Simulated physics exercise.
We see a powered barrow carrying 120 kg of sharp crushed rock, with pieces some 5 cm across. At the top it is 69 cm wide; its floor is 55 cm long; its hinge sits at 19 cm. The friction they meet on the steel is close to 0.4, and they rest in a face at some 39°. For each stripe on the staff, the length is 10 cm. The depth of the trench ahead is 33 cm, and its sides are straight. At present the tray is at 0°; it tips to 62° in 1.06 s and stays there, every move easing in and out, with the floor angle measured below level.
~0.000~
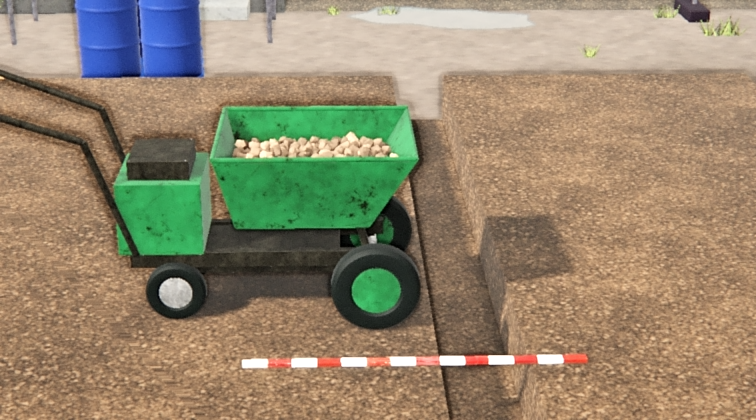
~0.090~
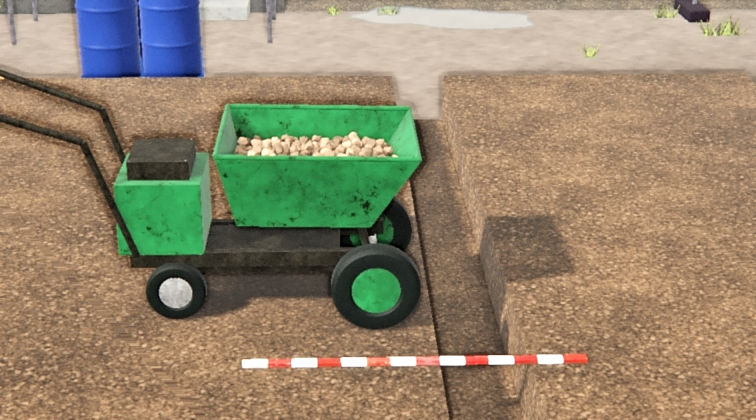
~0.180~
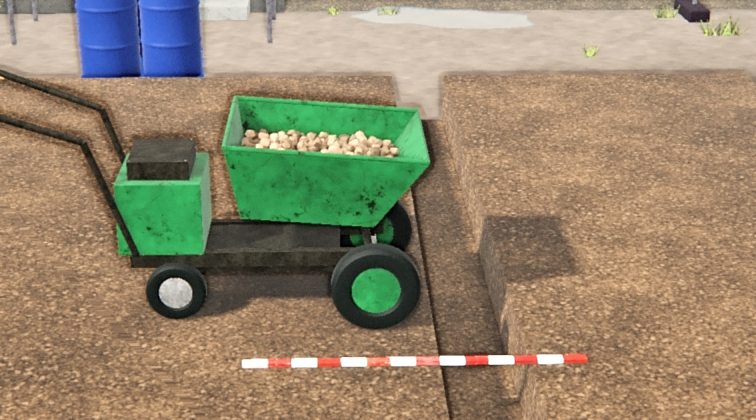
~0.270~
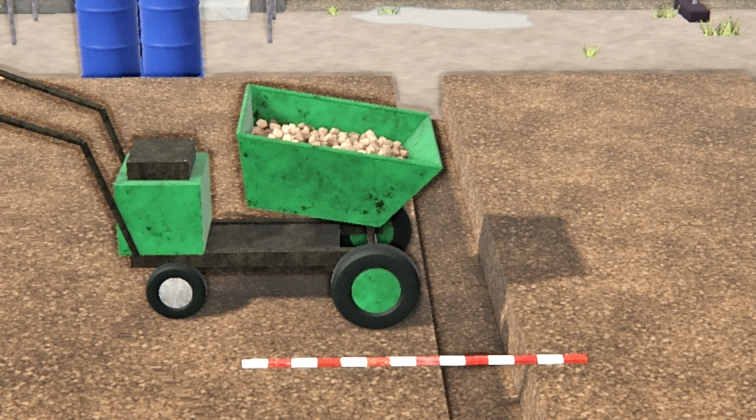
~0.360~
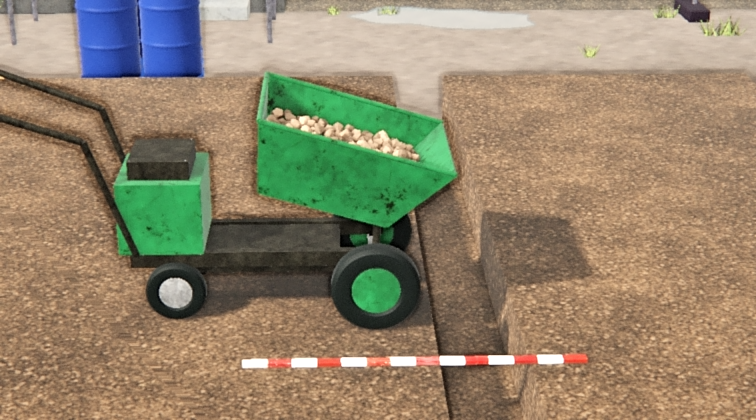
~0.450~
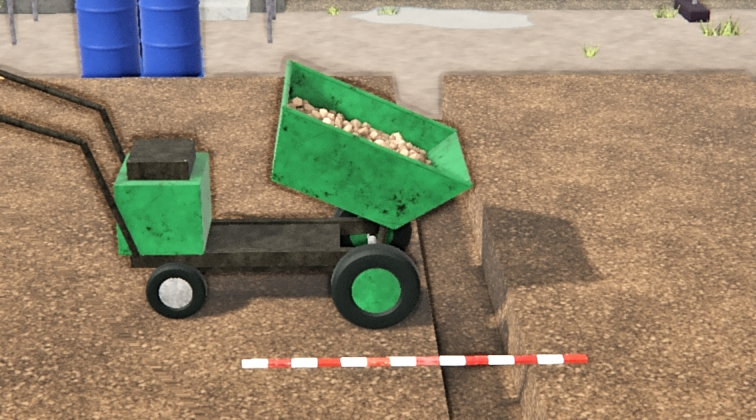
Green skip of a small powered barrow tilting steadily to the right beside a trench, its load of pale stones rising with it.
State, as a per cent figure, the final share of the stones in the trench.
The final share is about 2 per cent.
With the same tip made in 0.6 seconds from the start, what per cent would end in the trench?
Roughly 0 per cent would.
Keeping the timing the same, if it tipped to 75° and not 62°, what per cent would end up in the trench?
In that case some 15 per cent.
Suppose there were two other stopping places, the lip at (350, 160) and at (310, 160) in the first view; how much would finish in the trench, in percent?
First place: Near 20%; second place: Near 25%.
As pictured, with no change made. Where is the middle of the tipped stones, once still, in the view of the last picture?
Roughly (553, 292), I'd say.
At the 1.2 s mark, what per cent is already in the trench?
0 per cent or so by then.
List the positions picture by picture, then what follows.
In the first frame, lip at (417, 159), floor tilted 0°, highest stones at (303, 146).
In the second frame, the tray is at 1°, its lip at (421, 160); the top of the load is at (298, 144); the stones move at 0.2 m/s on average.
In the third frame, the tray is at 5°, its lip at (429, 162); the top of the load is at (286, 141); the stones move at 0.4 m/s on average.
In the fourth frame, lip at (442, 167), floor tilted 10°, highest stones at (286, 132); the stones move at 0.6 m/s on average.
In the fifth frame, lip at (456, 175), floor tilted 17°, highest stones at (284, 122); the stones move at 0.7 m/s on average.
In the sixth frame, lip at (472, 186), floor tilted 24°, highest stones at (302, 112); the stones move at 0.8 m/s on average.
After 0.8 s the floor is at 53°; 100 % in the tray; the foremost stones are at (484, 215).
After 1.2 s the floor is at 62°; 97 % in the tray, 3 % past the trench; the foremost stones are at (575, 305).
After 1.5 s the floor is at 62°; 85 % in the tray, 15 % past the trench; the foremost stones are at (638, 311).
After 3.5 s the floor is at 62°; 78 % in the tray, 2 % in the trench, 20 % past the trench; the foremost stones are at (650, 290).
